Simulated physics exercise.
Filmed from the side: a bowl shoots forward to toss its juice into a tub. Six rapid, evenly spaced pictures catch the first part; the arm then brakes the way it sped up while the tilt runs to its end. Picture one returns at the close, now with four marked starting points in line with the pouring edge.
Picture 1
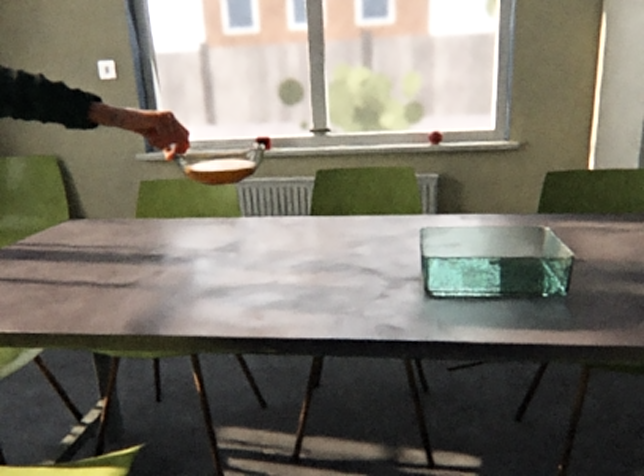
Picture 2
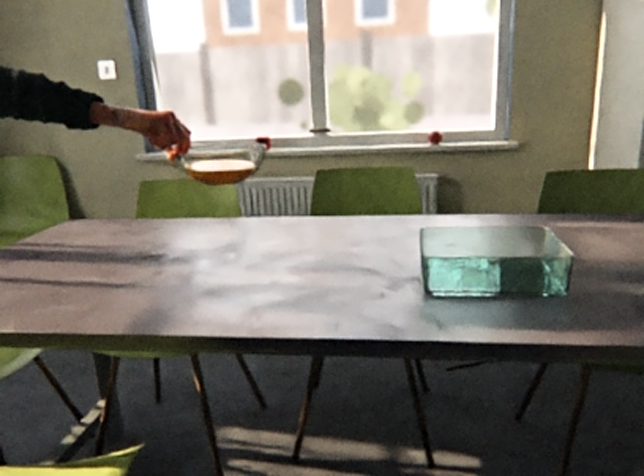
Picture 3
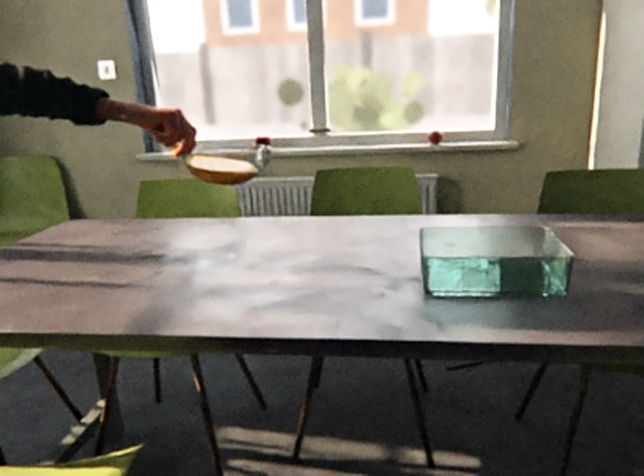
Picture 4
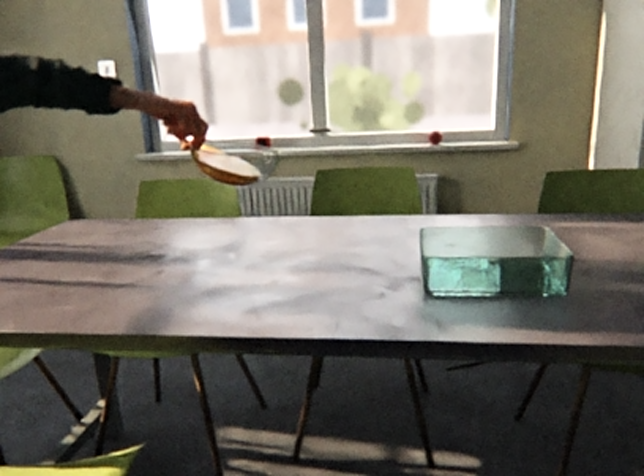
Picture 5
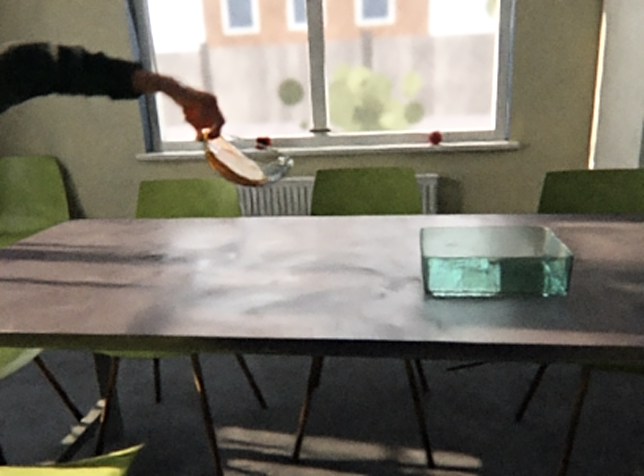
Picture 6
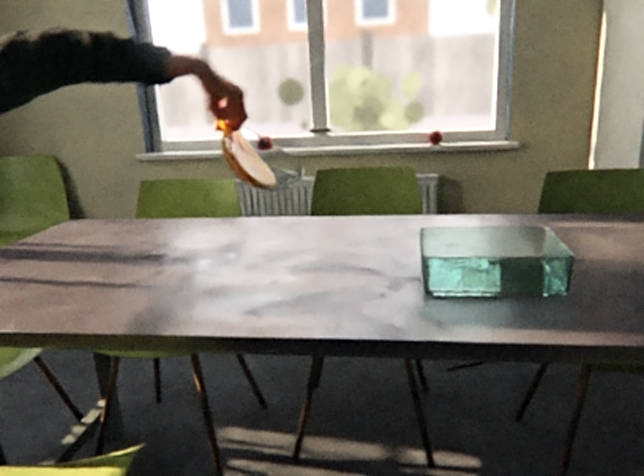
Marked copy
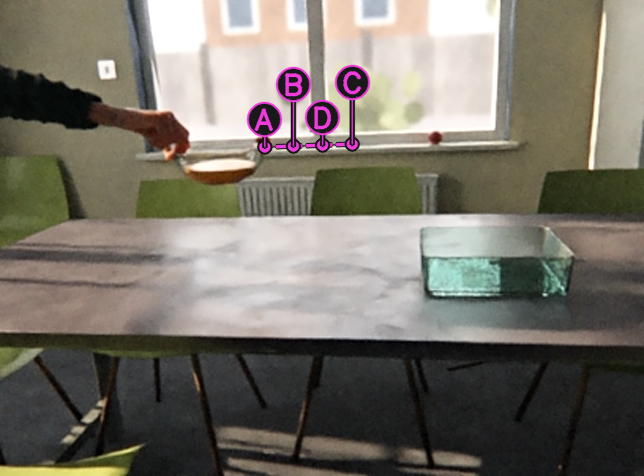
Beside a meeting-room table with a glass tub, a hand moving a bowl of juice slightly right and tilting it steeply.
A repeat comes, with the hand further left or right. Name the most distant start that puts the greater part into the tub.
The limit is B.
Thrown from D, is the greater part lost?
No, not at all.
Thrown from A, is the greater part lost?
Yes.
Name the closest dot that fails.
It is A.
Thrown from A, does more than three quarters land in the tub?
No, less.
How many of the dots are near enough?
Three of them.
In magenta, A at (264, 147); B at (293, 146); C at (352, 144); D at (322, 145).
For dot A, about 25 % lands in the tub, 65 % falls short and 10 % goes beside or beyond.
For dot B, about 72 % lands in the tub, 9 % falls short and 19 % goes beside or beyond.
For dot C, about 74 % lands in the tub, 10 % falls short and 16 % goes beside or beyond.
For dot D, about 68 % lands in the tub, 7 % falls short and 25 % goes beside or beyond.
